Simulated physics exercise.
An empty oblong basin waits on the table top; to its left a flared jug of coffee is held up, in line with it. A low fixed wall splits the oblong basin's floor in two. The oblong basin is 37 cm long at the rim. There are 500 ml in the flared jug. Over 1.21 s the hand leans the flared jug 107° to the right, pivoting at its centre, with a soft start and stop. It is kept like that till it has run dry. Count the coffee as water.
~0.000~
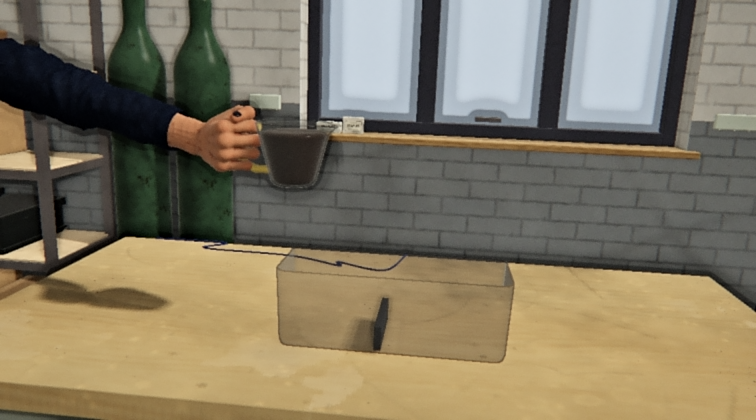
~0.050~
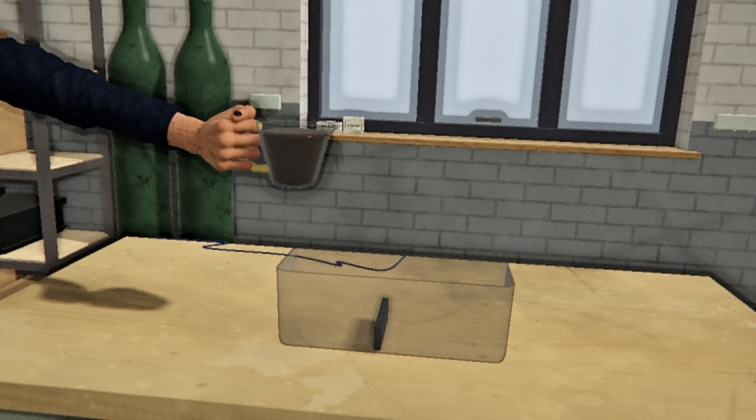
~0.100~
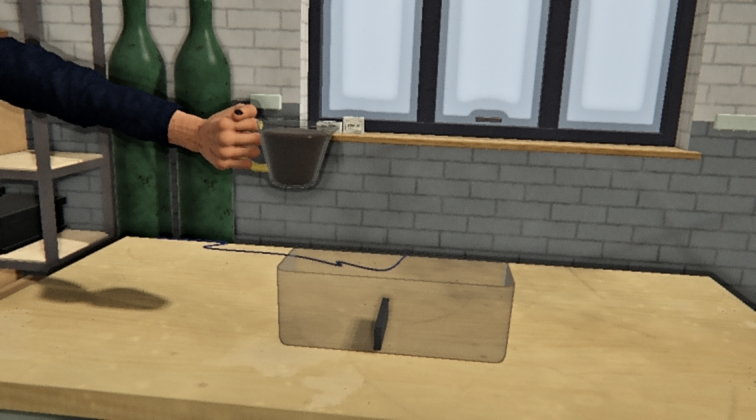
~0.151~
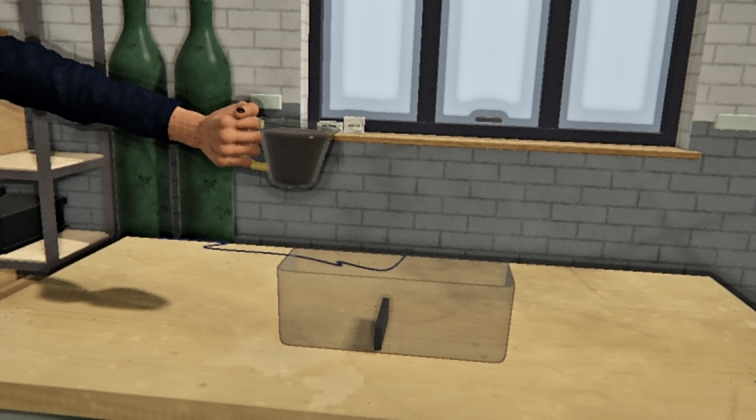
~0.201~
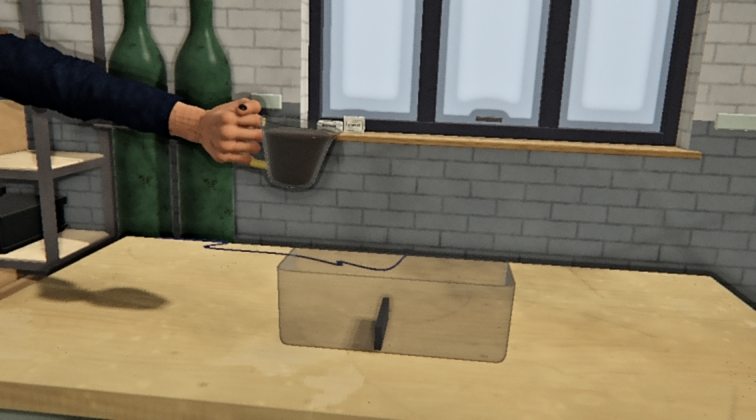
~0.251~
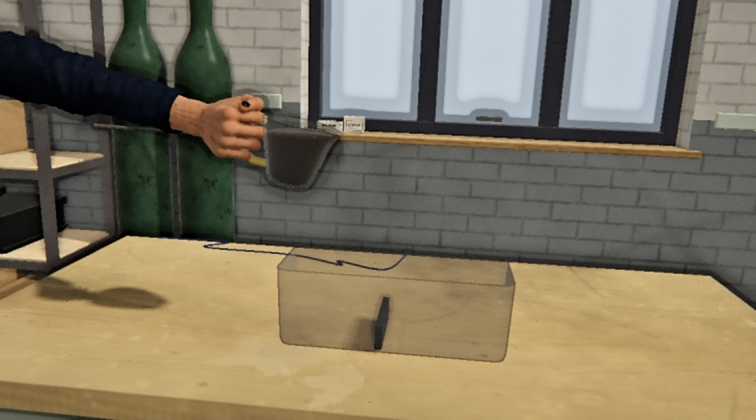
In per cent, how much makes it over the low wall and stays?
Roughly 40 per cent is past the wall.
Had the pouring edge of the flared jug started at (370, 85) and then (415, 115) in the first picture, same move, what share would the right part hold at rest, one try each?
In turn about 90 and 95 per cent.
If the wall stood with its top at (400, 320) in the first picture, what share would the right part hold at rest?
In that case some 10 per cent.
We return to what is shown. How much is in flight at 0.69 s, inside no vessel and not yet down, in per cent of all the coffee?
Near 28 in a hundred.
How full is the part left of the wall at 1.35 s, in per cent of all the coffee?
About 58 per cent.
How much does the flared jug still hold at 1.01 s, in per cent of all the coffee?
Some 7 per cent.
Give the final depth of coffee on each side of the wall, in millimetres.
Some 14 mm on the left and 8 mm on the right.
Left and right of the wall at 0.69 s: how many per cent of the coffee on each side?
Some 4 per cent left and 6 right.
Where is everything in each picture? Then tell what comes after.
It leans 0°; its right rim is at (338, 126); the coffee meets the walls at (262, 131) and (328, 133); the oblong basin's rim runs from (285, 258) to (510, 274); the wall's top is at (382, 312), in the first picture.
It leans 0°; its right rim is at (339, 126); the coffee meets the walls at (263, 130) and (328, 134), in the second picture.
It leans 2°; its right rim is at (340, 128); the coffee meets the walls at (264, 130) and (329, 134), in the third picture.
It leans 4°; its right rim is at (341, 129); the coffee meets the walls at (265, 130) and (330, 135), in the fourth picture.
It leans 7°; its right rim is at (342, 132); the coffee meets the walls at (266, 130) and (333, 135), in the fifth picture.
It leans 11°; its right rim is at (344, 135); the coffee meets the walls at (268, 130) and (335, 135), in the sixth picture.
After 0.69 s the tilt is 65° and 62 per cent is still to pour, 4 is left of the wall and 6 right of it.
After 1.01 s the tilt is 100° and 7 per cent is still to pour, 39 is left of the wall and 38 right of it.
After 1.35 s the tilt is 107° and 0 per cent is still to pour, 58 is left of the wall and 40 right of it.
After 1.71 s the tilt is 107° and 0 per cent is still to pour, 58 is left of the wall and 40 right of it.
In the end 58 per cent lies left of the wall, 40 right of it and 2 outside.
